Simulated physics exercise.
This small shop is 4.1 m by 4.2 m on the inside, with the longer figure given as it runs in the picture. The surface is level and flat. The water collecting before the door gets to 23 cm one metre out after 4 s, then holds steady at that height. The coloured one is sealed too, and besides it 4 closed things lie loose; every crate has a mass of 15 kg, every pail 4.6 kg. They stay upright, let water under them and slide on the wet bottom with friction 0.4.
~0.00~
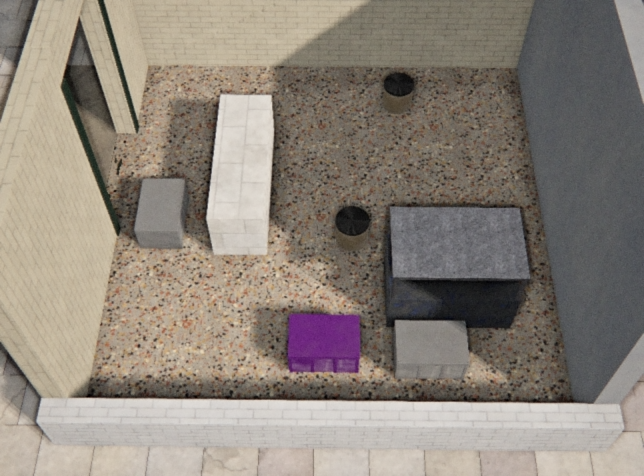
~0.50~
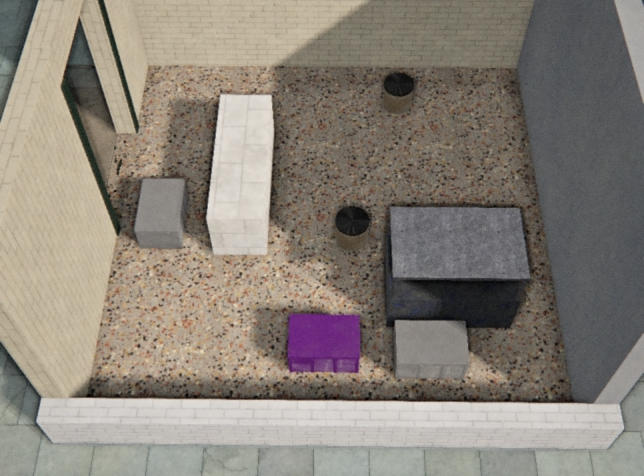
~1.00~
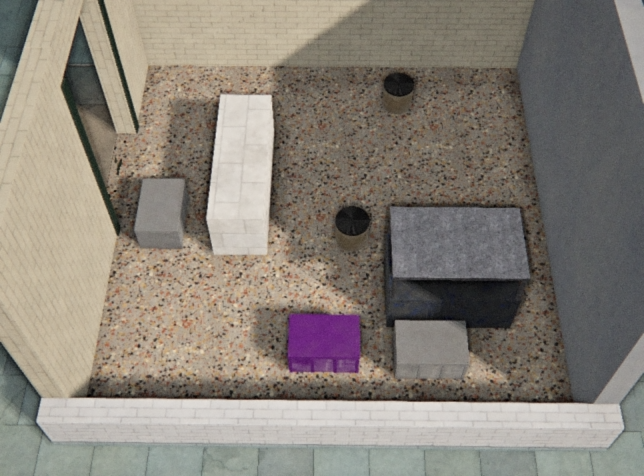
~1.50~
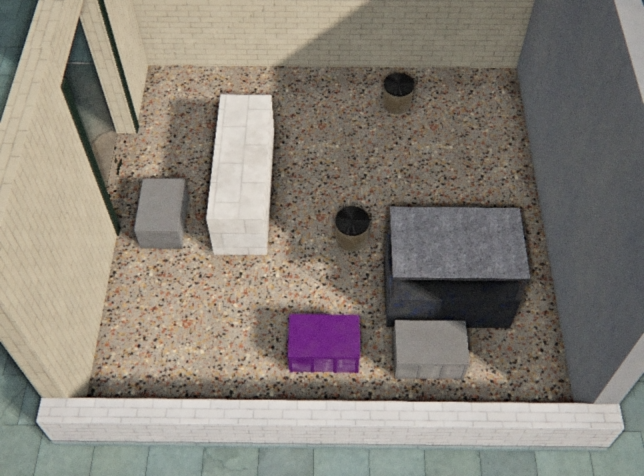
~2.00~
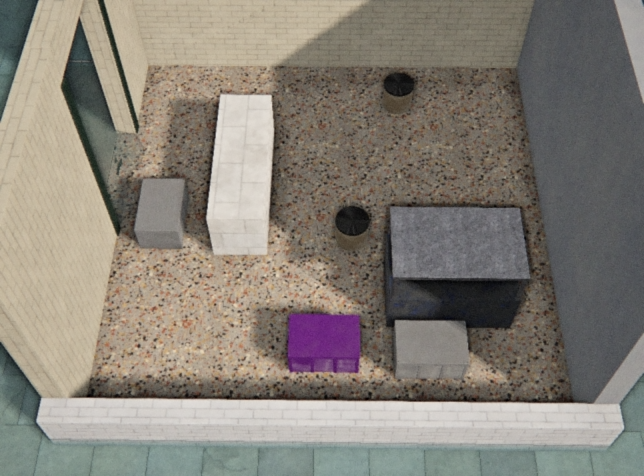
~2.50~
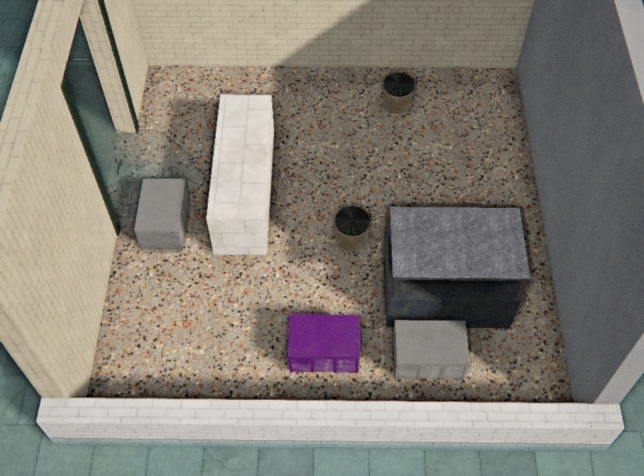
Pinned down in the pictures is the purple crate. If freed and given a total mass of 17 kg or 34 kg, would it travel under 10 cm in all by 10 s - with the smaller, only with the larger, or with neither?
I reckon the answer is the heavier of the two.
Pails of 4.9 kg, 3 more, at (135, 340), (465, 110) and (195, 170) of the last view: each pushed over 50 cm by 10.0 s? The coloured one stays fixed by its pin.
One by one: Too far, too far and too far.
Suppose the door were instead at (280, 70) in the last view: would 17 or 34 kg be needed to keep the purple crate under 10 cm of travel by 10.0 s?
If so, then only the second option works.
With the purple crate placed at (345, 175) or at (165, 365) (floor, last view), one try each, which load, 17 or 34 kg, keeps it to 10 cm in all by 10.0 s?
Well, at the first spot either weight will do, and at the second no weight will do.
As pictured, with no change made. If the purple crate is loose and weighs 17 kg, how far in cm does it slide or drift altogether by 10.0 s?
Around 80 cm in total.
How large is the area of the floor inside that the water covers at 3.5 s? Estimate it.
About 2.0 m2 is covered.
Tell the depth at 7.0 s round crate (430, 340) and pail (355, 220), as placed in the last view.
I'd put it at 2 cm and 0 cm respectively.
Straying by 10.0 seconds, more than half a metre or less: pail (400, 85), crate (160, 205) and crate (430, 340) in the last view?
Beyond, beyond, below.
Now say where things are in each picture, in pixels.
The first picture shows the purple crate at (324, 335), on the bottom; water covers 0.0 m2; 0 of 5 have shifted.
The second picture shows the purple crate at (324, 335) rests on the ground; water covers 0.0 m2; 0 of 5 have shifted.
The third picture shows the purple crate at (324, 335) rests on the ground; water covers 0.0 m2; 0 of 5 have shifted.
The fourth picture shows the purple crate at (324, 335), on the bottom; 0.0 m2 under water; 0 of 5 have shifted.
The fifth picture shows the purple crate at (324, 335) rests on the ground; water covers 0.0 m2; 0 of 5 have shifted.
The sixth picture shows the purple crate at (324, 335), on the bottom; water covers 0.6 m2; 0 of 5 have shifted.
After 3.5 s the purple crate would be 0 cm from its start with 17 kg and 0 cm from its start with 34 kg; 0 cm of water round it then.
After 4.5 s the purple crate would be 0 cm from its start with 17 kg and 0 cm from its start with 34 kg; 0 cm of water round it then.
After 7.0 s the purple crate would be 0 cm from its start with 17 kg and 0 cm from its start with 34 kg; 5 cm of water round it then.
After 10.0 s the purple crate would be 73 cm from its start with 17 kg and 2 cm from its start with 34 kg; 8 cm of water round it then.
